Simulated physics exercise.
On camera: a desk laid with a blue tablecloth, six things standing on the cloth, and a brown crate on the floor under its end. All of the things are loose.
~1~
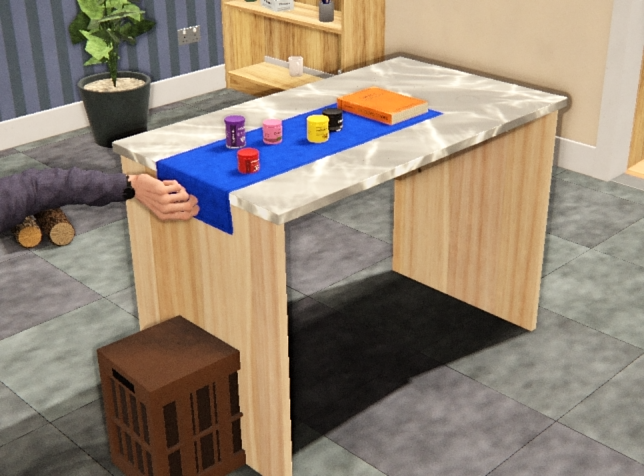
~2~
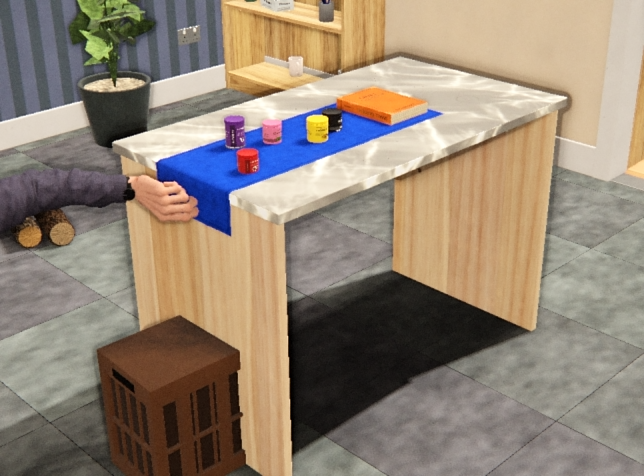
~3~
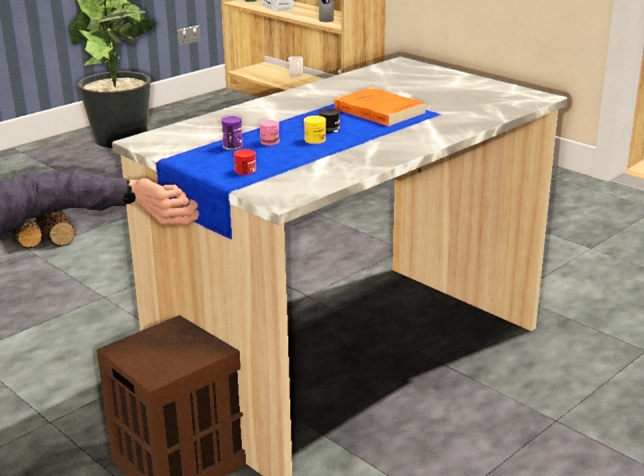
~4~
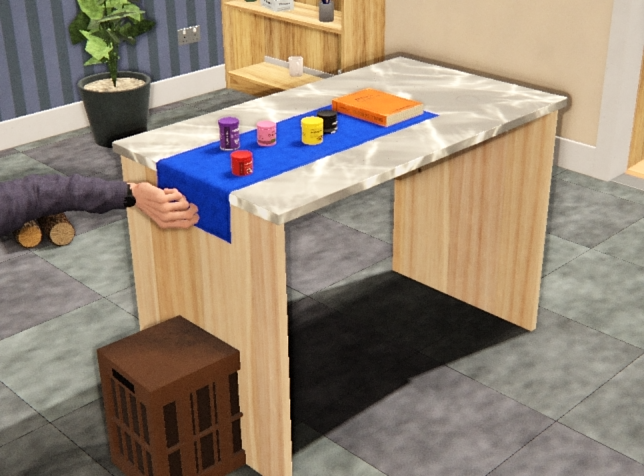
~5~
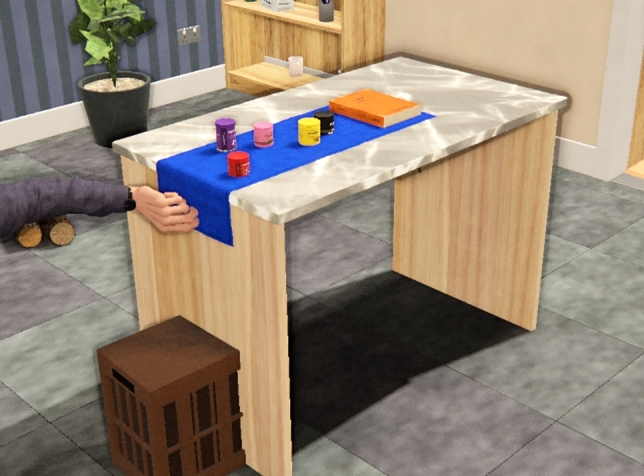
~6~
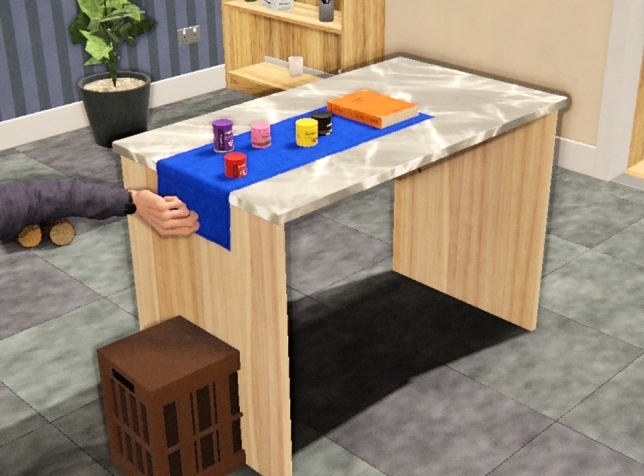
At first, a hand grips the end of a blue cloth on a marble-topped desk, where red, purple, pink, yellow and black pots stand near an orange book. The hand then draws the cloth slightly down over the edge above a brown crate, and the pots and book shift slowly left with it.
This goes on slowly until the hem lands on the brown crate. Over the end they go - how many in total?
Just three fall.
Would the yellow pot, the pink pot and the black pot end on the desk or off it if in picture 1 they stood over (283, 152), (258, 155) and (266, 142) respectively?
Here's what happens: The yellow pot leaves its perch, the pink pot leaves its perch, the black pot leaves its perch.
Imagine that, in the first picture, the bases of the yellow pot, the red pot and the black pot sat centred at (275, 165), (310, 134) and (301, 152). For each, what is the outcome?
Yellow pot: Goes. Red pot: Stays. Black pot: Goes.
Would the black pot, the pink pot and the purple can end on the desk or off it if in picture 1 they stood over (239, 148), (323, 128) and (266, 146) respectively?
Outcome: Black pot falls away, pink pot stays, purple can falls away.
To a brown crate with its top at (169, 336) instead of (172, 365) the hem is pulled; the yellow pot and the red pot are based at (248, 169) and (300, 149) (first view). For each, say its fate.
The yellow pot ends up off while the red pot ends up on top.
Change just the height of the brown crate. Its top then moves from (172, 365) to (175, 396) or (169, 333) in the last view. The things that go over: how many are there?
For the first height 4, for the second 2.
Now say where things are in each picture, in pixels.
Hem (233, 235); red pot (248, 152); purple can (235, 118); pink pot (272, 122); yellow pot (318, 118); black pot (332, 111); top of the crate (172, 365), in the first picture.
Hem (231, 237); red pot (248, 152), in the second picture.
Hem (232, 240); purple can (232, 119), in the third picture.
Hem (231, 244); pink pot (266, 124); top of the crate (172, 365), in the fourth picture.
Hem (234, 247); yellow pot (309, 121), in the fifth picture.
Hem (231, 252); red pot (235, 156); purple can (222, 122); pink pot (260, 126); yellow pot (307, 122); black pot (322, 114), in the sixth picture.
Soon after, hem near (197, 288); red pot gone.
Then, hem near (199, 323); red pot and purple can gone.
At rest, hem on the crate; red pot, purple can and pink pot gone. It carries off three.
